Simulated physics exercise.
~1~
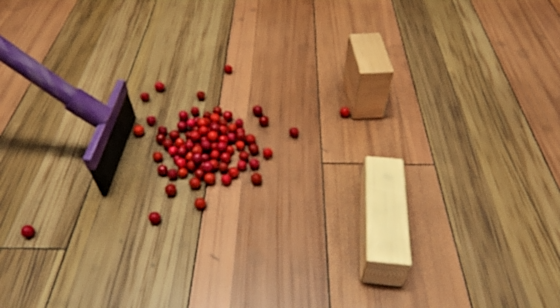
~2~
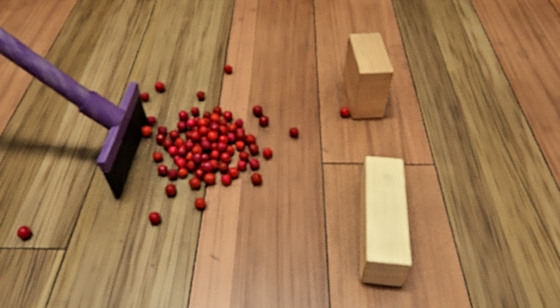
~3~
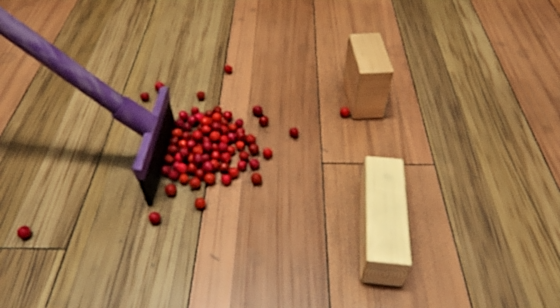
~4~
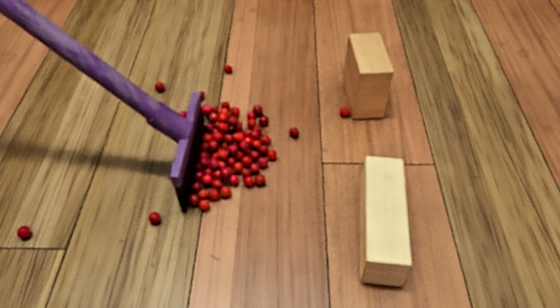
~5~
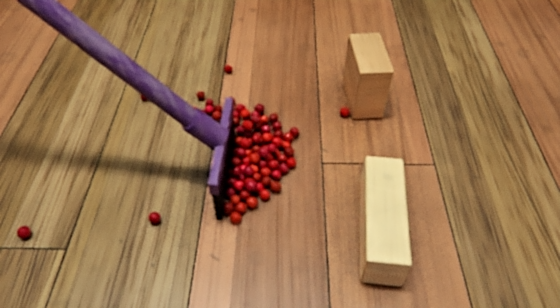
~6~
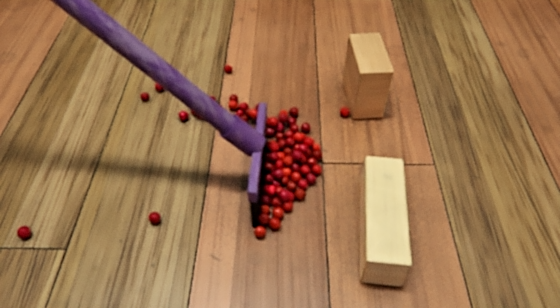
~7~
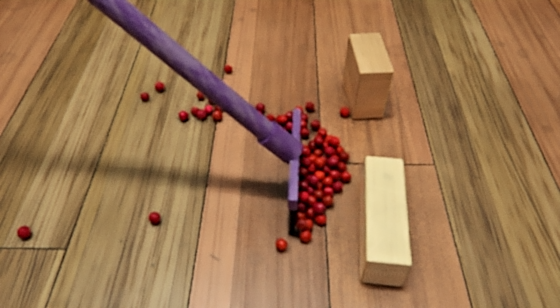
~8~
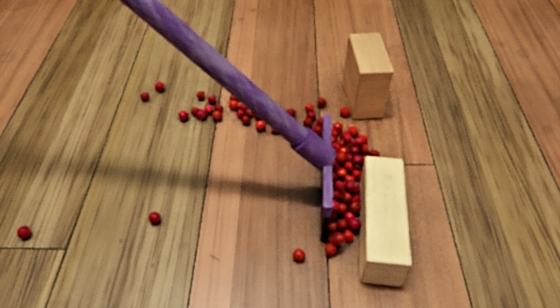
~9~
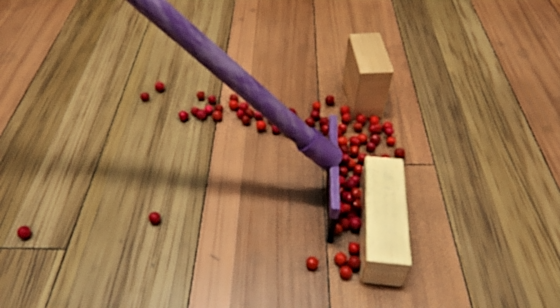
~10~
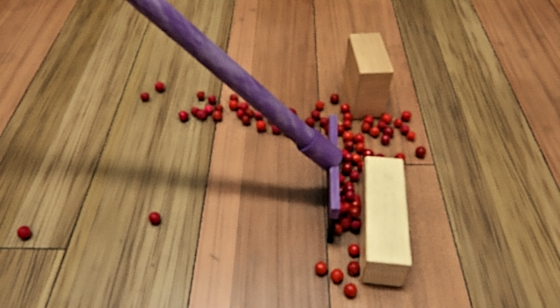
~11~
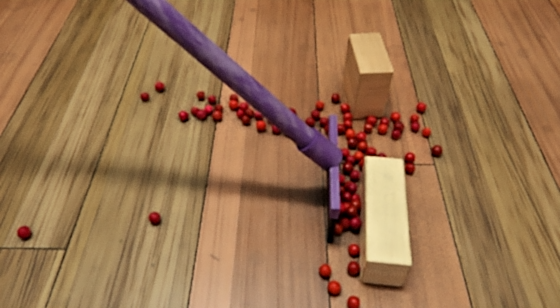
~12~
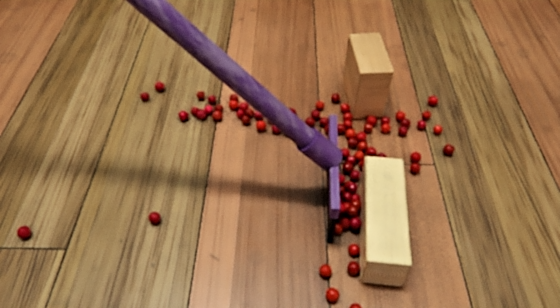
The clip opens on a wooden plank floor with a purple squeegee at the left of a loose pile of small red berries, and two pale wooden blocks standing to the right with a gap between them. The squeegee slides right, meets the pile and pushes it along, while some berries slip past its far end and trail behind. It presses the bunched berries up to the near block and stops just short of it. Some spill into the gap and a few roll out past the block's near end. Most remain before the blocks.
